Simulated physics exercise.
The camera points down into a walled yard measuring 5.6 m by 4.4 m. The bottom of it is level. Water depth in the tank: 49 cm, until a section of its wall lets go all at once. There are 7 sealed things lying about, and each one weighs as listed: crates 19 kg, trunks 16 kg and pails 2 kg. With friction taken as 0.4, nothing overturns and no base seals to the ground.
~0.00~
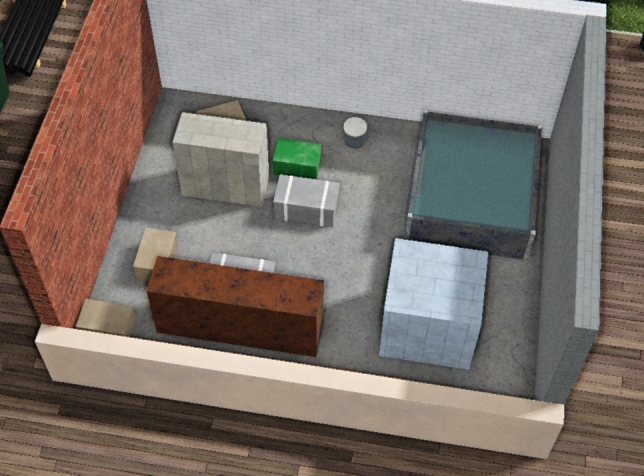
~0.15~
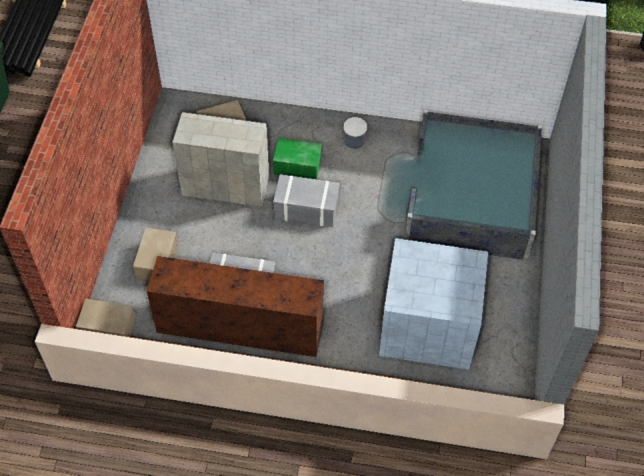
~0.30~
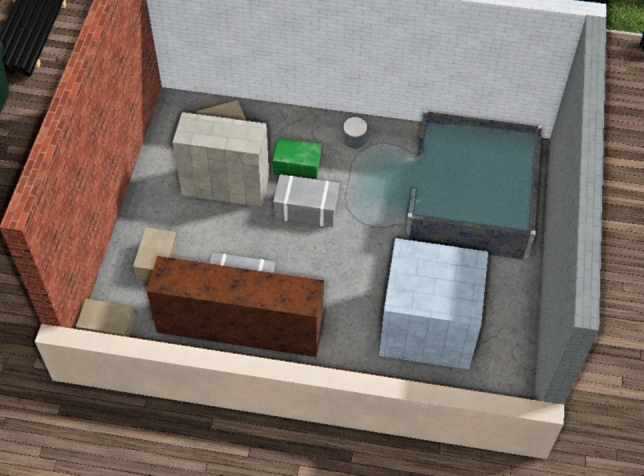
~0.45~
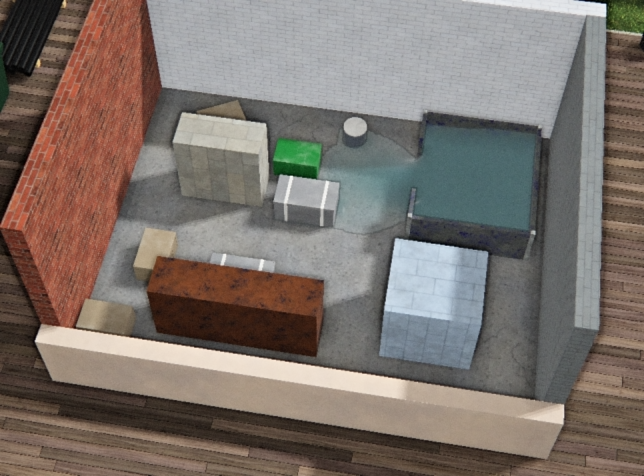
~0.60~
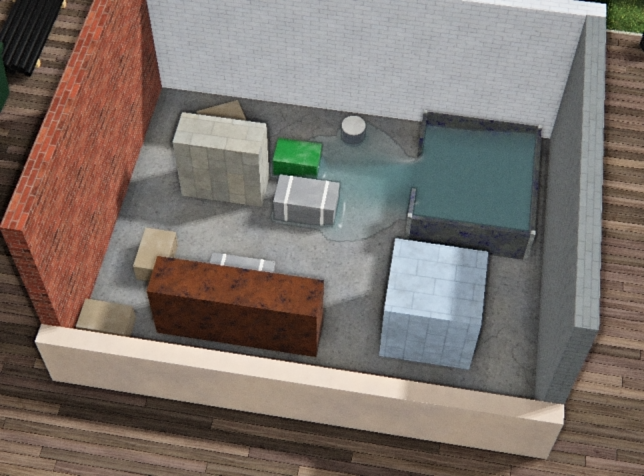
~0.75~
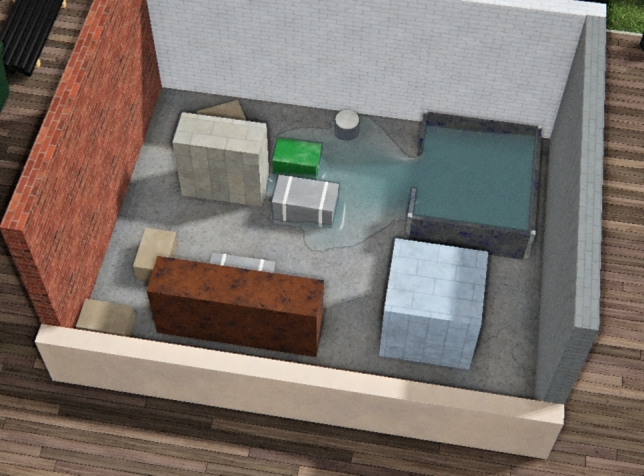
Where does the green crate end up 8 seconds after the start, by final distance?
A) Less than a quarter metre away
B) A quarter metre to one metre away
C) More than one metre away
The answer is C.
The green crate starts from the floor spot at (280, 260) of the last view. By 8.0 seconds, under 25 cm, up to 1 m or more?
Well, it edges along somewhat.
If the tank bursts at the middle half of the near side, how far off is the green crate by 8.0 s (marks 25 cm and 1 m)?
Under that change, the green crate keeps its spot.
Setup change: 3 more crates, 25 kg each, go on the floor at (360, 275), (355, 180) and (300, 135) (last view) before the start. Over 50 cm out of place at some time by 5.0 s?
In the order listed: Behind the line; across the line; across the line.
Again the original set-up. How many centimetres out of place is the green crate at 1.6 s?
I'd guess some 80 cm by then.
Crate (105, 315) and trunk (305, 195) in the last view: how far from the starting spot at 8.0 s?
40 cm and 100 cm, respectively.
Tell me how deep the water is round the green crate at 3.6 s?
Close to 11 centimetres.
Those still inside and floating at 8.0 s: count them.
Then: 5.
After 1.6 s the green crate is near (239, 132), 0.9 m from its start, aground; 1 afloat.
After 3.6 s the green crate is near (204, 138), 1.3 m from its start, afloat; 5 afloat.
After 5.6 s the green crate is near (190, 138), 1.5 m from its start, afloat; 7 afloat.
After 8.0 s the green crate is near (155, 172), 1.9 m from its start, aground; 5 afloat.
